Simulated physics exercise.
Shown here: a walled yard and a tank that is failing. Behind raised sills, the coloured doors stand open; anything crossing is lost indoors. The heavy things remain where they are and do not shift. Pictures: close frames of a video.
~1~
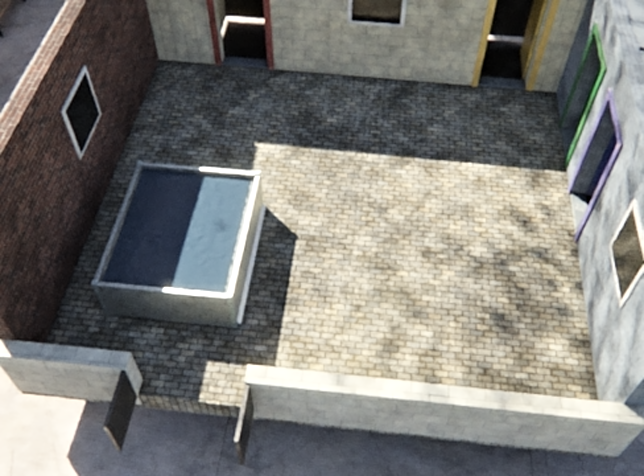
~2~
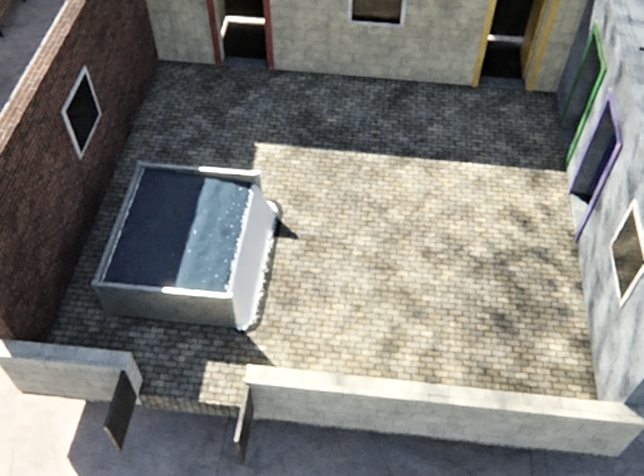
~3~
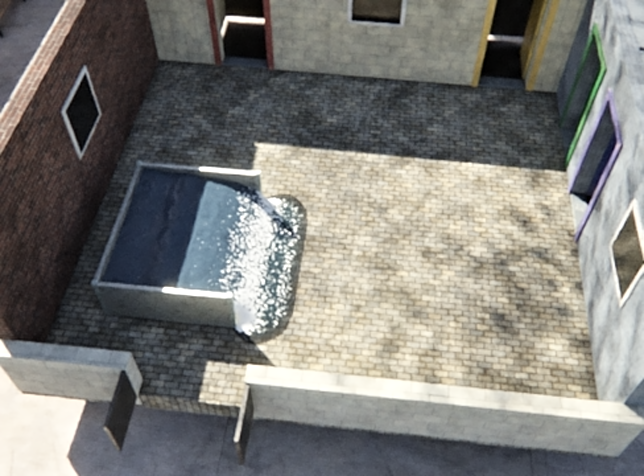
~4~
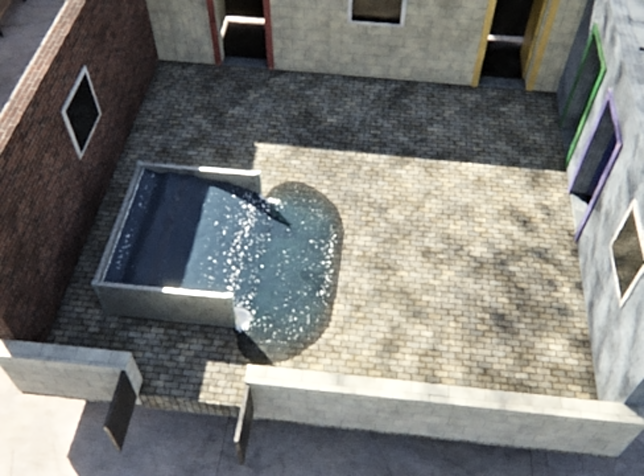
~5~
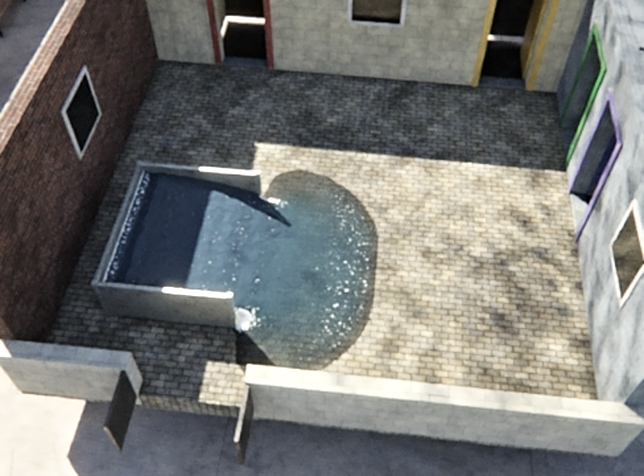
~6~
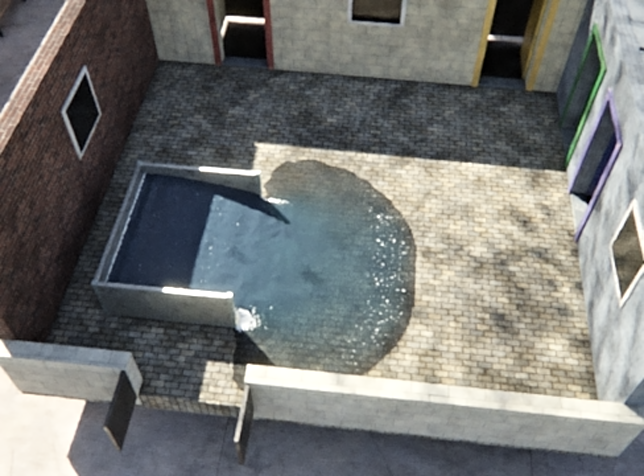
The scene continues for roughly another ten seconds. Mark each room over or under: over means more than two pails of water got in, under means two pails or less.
Yellow door: Over, red door: Under, green door: Over, blue door: Over.
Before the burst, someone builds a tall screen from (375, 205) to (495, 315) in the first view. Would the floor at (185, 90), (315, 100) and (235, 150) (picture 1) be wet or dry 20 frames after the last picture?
Results in order: Bone-dry / bone-dry / bone-dry.
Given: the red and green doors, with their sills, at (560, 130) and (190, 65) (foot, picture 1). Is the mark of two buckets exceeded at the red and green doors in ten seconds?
First red is flooded, then green is not flooded.
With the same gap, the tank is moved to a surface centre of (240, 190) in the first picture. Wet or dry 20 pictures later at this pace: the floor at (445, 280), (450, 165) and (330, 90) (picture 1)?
In turn: Under water, under water, free of water.
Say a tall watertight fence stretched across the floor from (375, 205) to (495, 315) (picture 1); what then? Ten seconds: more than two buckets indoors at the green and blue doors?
Door by door: Green breaks the limit, blue does not exceed the limit.
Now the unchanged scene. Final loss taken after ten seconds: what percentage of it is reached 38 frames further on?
Result, approximate: 60 per cent.
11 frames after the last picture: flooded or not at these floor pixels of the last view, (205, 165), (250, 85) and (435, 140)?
As listed, the points end up high and dry, high and dry and soaked.
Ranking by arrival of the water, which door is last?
Result: The one in red.
A moment on, water covers 40 % of the floor; the yellow door not reached, the red door not reached, the green door not reached, the blue door not reached.
Next, water covers 50 % of the floor; the yellow door not reached, the red door not reached, the green door not reached, the blue door under two buckets in.
Then, water covers 60 % of the floor; the yellow door wet at the sill, nothing in, the red door not reached, the green door over two buckets in, the blue door far over two buckets in.
Later, water covers 55 % of the floor; the yellow door over two buckets in, the red door not reached, the green door over two buckets in, the blue door far over two buckets in.
In the end, water covers 95 % of the floor; the yellow door far over two buckets in, the red door wet at the sill, nothing in, the green door far over two buckets in, the blue door far over two buckets in.
